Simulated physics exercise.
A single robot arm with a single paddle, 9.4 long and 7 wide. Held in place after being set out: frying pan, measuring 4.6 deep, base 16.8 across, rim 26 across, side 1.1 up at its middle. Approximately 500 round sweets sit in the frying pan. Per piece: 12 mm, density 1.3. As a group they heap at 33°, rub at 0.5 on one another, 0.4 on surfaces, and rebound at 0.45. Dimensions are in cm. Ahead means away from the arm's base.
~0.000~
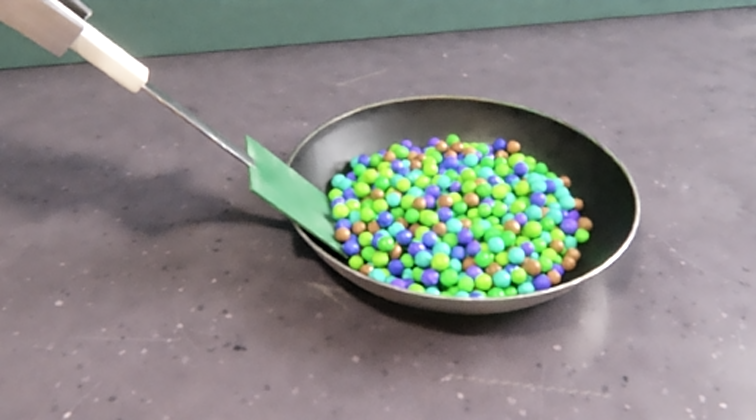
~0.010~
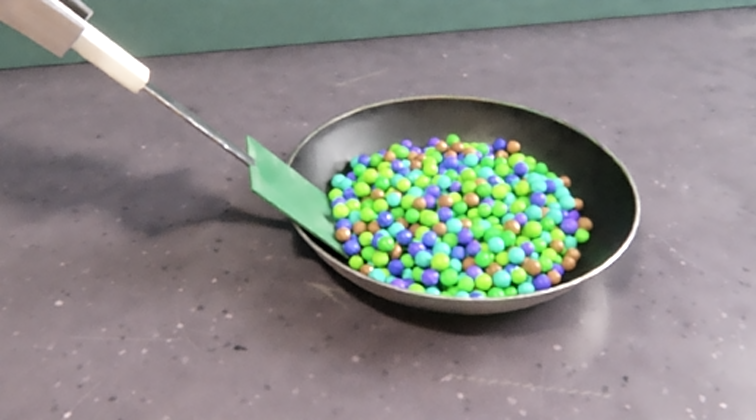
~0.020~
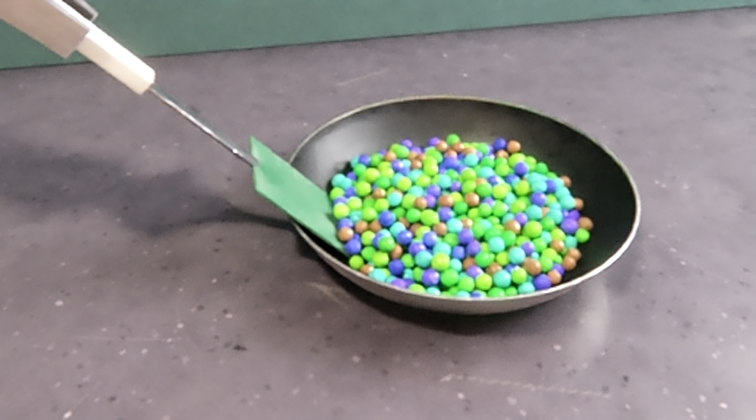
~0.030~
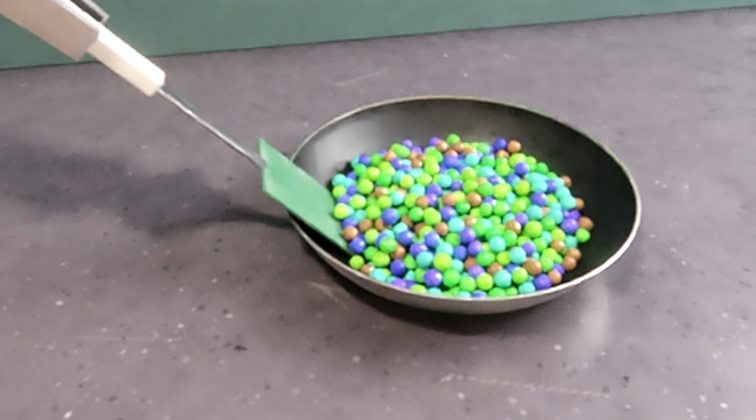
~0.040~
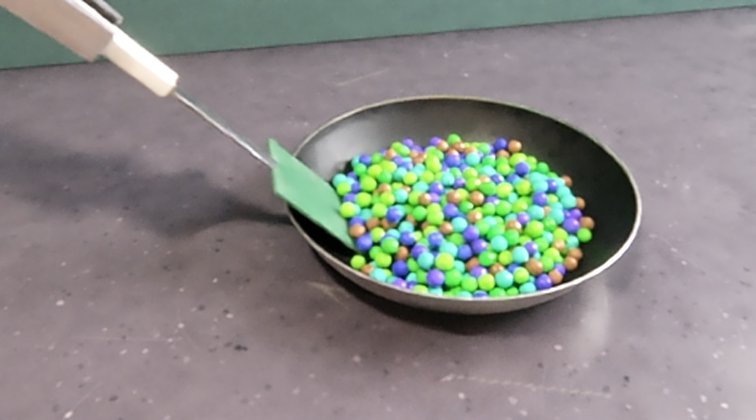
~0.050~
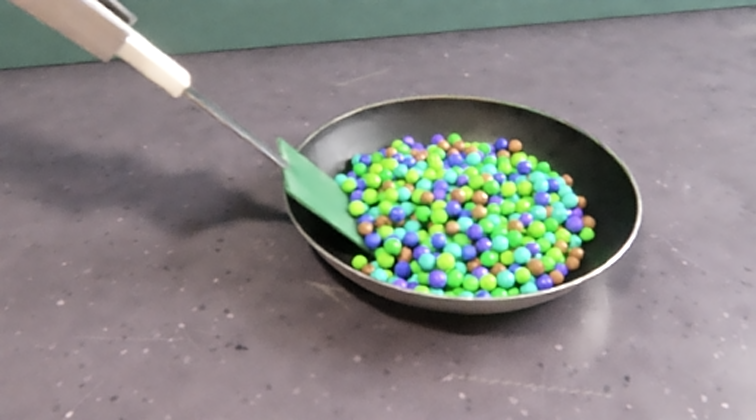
In a black frying pan, a robot arm's green paddle slowly pushes colorful round sweets slightly right.
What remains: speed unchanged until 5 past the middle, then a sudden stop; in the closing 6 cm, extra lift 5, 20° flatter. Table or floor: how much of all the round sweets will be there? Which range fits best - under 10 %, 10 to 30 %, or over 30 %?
The range that fits: Under 10 %.
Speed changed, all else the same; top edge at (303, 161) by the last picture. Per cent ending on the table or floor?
Expect about 10 per cent there.
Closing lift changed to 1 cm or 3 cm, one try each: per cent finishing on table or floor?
Estimates, in order: 0 % then 0 %.
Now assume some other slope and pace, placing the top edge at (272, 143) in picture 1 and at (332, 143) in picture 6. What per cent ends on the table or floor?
Around 10 per cent finishes there.
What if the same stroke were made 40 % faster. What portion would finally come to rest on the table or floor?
Some 10 in a hundred.
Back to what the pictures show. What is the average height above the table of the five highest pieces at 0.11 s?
Roughly 4 centimetres.
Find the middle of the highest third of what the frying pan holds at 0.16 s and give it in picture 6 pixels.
The middle lies somewhere about (491, 187).
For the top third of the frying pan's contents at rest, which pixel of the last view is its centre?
About (539, 187).
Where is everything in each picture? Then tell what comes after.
In the first frame, paddle top edge at (248, 161), sloping 49°; upper third of the load around (450, 200), from x 335 to 585, top at y 140; 495 in the frying pan.
In the second frame, paddle top edge at (249, 161), sloping 49°; upper third of the load around (450, 200), from x 335 to 585, top at y 140.
In the third frame, paddle top edge at (252, 162), sloping 49°; upper third of the load around (449, 201), from x 335 to 585, top at y 140.
In the fourth frame, paddle top edge at (261, 163), sloping 49°; upper third of the load around (449, 202), from x 340 to 585, top at y 140.
In the fifth frame, paddle top edge at (271, 164), sloping 49°; upper third of the load around (448, 199), from x 340 to 585, top at y 140.
In the sixth frame, paddle top edge at (283, 163), sloping 49°; upper third of the load around (450, 198), from x 340 to 585, top at y 140; 495 in the frying pan.
After 0.11 s, sloping 49°, highest piece 5 above the table; 495 in the frying pan.
After 0.16 s, sloping 41°, highest piece 6 above the table; 495 in the frying pan.
After 0.39 s, sloping 29°, highest piece 6 above the table; 472 in the frying pan, 20 on the table or floor, 3 on the blade or in flight.
After 1.44 s, sloping 29°, highest piece 5 above the table; 472 in the frying pan, 23 on the table or floor.
At rest, 472 in the frying pan, 23 on the table or floor. That is 5 % on the table or floor.
